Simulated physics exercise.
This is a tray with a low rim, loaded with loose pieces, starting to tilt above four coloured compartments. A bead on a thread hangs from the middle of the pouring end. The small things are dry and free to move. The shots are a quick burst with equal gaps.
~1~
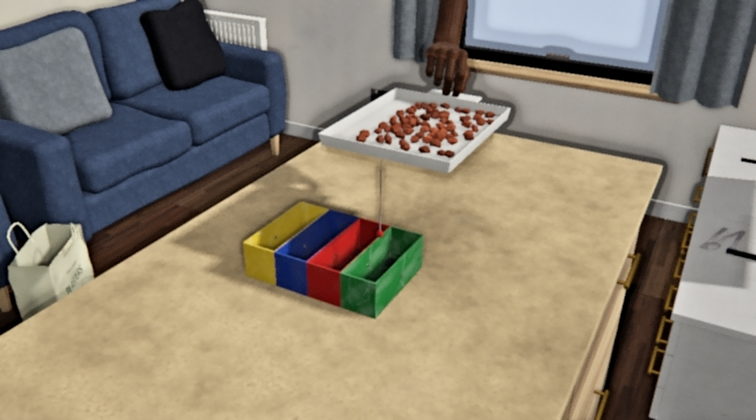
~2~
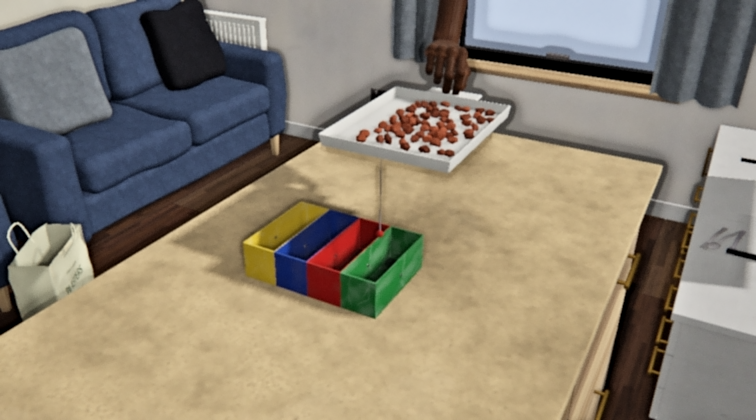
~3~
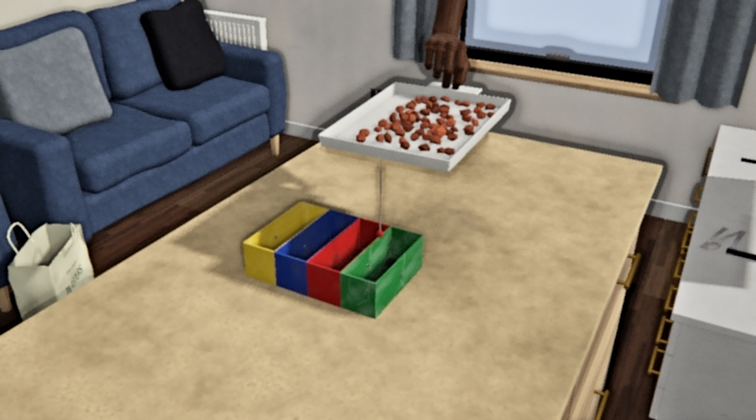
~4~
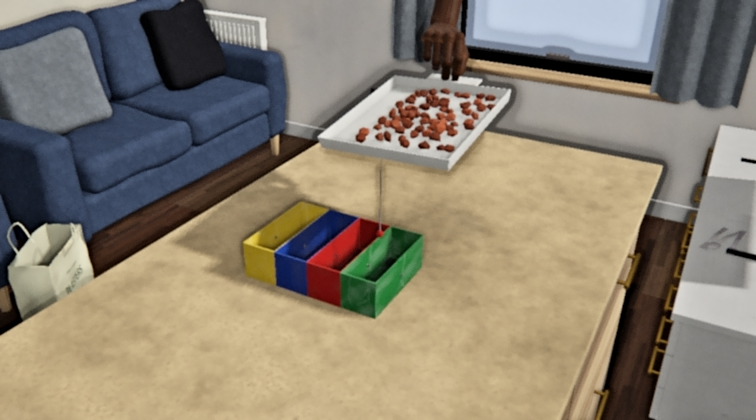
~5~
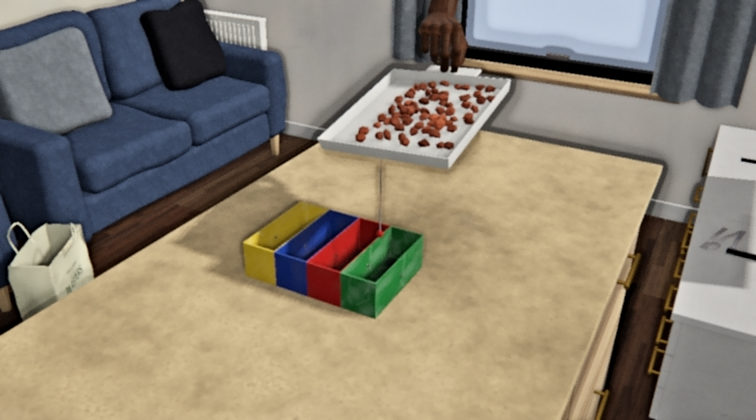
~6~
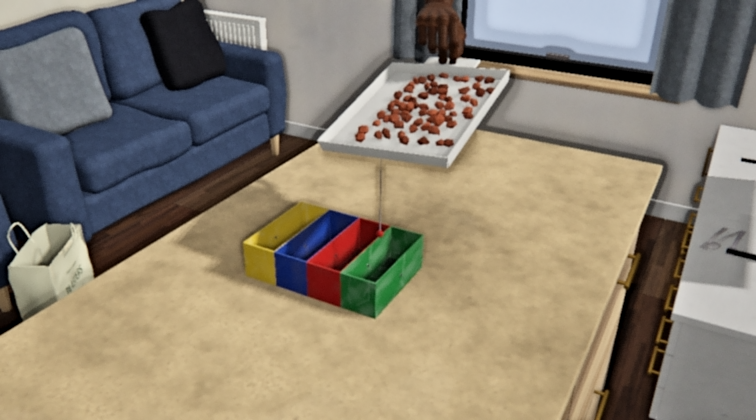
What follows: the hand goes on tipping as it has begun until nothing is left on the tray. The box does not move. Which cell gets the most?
It favours the blue compartment.
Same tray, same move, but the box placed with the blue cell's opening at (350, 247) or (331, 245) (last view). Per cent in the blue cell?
The first gives 40 %, the second 40 %.
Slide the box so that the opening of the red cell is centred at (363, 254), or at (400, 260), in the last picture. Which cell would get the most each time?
First the cell in blue, then the yellow cell.
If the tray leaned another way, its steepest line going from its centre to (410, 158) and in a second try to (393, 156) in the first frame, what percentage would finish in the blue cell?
In turn 0 and 10 in a hundred.
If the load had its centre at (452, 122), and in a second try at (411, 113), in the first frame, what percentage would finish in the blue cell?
About 50 and 70 per cent.
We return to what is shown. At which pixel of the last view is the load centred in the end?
Roughly at (322, 269).
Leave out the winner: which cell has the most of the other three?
It is the red one.
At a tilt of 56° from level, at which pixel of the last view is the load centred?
Roughly at (362, 133).
Soon, tray tipped steeply; nearly all on the tray; a stray few falling or outside the box.
A while on, tray tipped right over; most on the tray; a small part in the red cell; a small part in the blue cell; a stray few in the green cell; a stray few in the yellow cell; a stray few falling or outside the box.
Towards the end, tray tipped past a quarter turn; about half in the blue cell; about a third in the red cell; a small part in the yellow cell; a small part in the green cell; a stray few falling or outside the box.
Finally, tray tipped past a quarter turn; about half in the blue cell; about a third in the red cell; a small part in the yellow cell; a small part in the green cell; a stray few outside the box.
